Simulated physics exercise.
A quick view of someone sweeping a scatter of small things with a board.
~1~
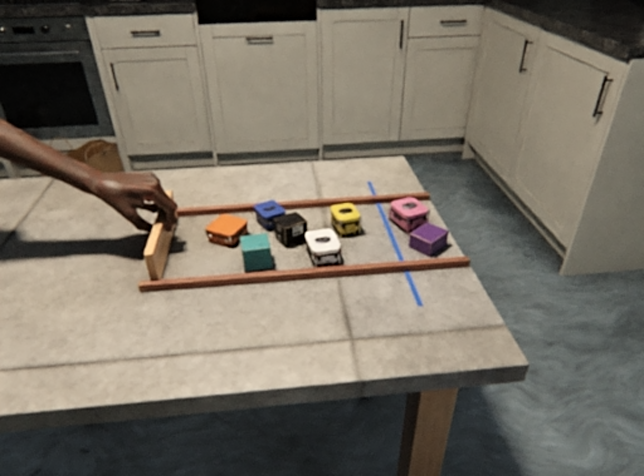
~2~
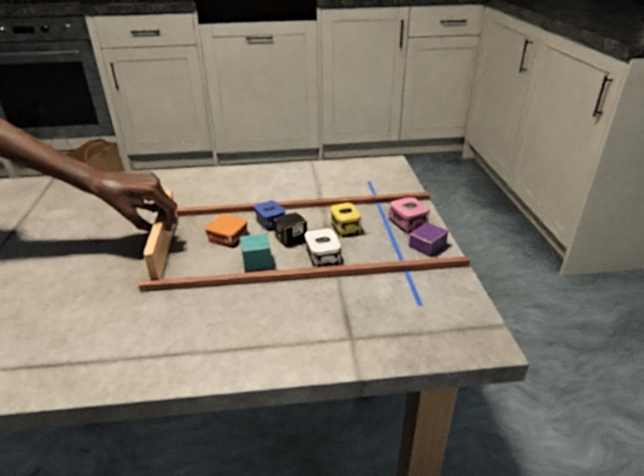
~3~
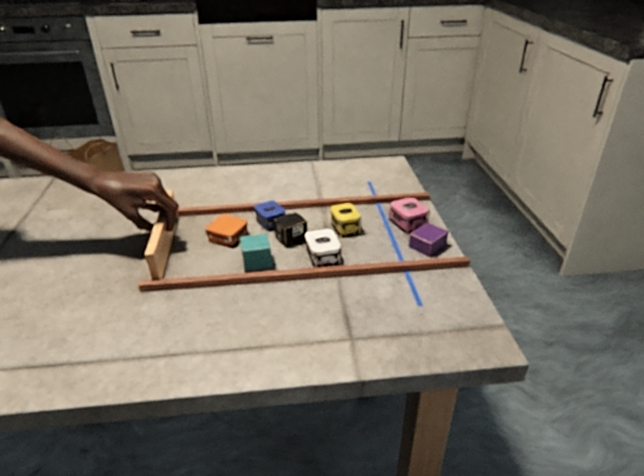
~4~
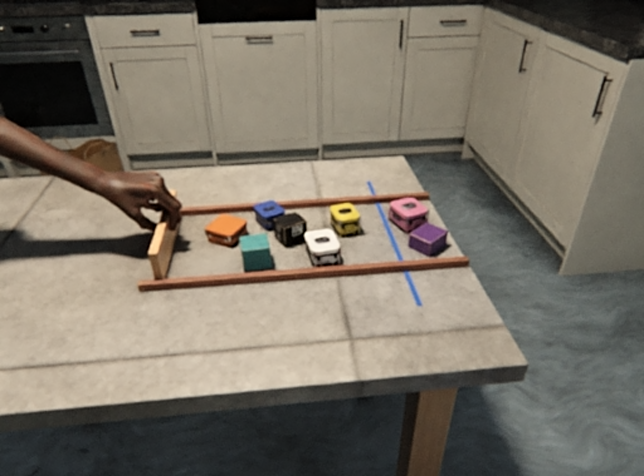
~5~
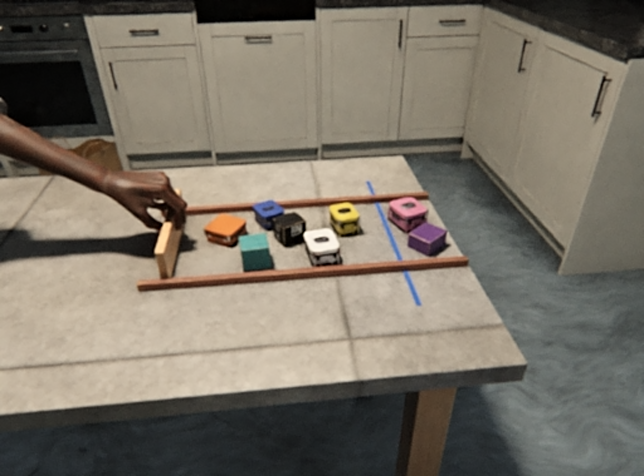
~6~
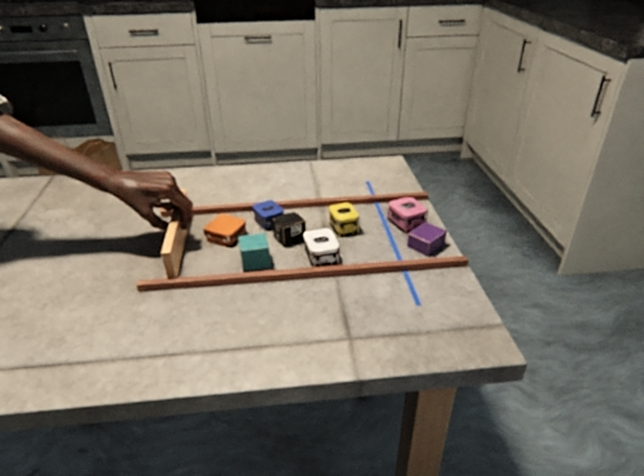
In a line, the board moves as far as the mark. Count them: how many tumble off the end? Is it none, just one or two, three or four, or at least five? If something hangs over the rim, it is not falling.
The number that drop off is just one or two.
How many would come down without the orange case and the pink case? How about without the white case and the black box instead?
1, then 1.
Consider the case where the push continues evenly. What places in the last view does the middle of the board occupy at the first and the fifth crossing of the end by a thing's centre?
The middle is at about (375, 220), later at about (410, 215).
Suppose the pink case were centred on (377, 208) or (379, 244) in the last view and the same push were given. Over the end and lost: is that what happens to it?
Result for the pink case: Place one, it remains there; place two, it does not stay.
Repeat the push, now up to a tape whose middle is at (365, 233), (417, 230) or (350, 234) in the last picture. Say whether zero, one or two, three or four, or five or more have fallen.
Taking the tapes one after another, the count is none, then five or over, then not one.
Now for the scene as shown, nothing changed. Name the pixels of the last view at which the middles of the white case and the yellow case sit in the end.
Going in order, first (437, 242) and next (425, 207).
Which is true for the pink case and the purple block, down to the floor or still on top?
The pink case is gone, and the purple block is gone.
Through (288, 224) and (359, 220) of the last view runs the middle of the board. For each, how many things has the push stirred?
Answer - first 6, then 8.
Early on, none off yet; purple block at rest near (427, 239); pink case at rest near (407, 214); yellow case at rest near (344, 219).
A while later, none off yet; purple block at rest near (427, 239); pink case at rest near (407, 214); yellow case travelled about its own width near (370, 214).
Finally, the number that fall off is one or two; lost, pink case and purple block.
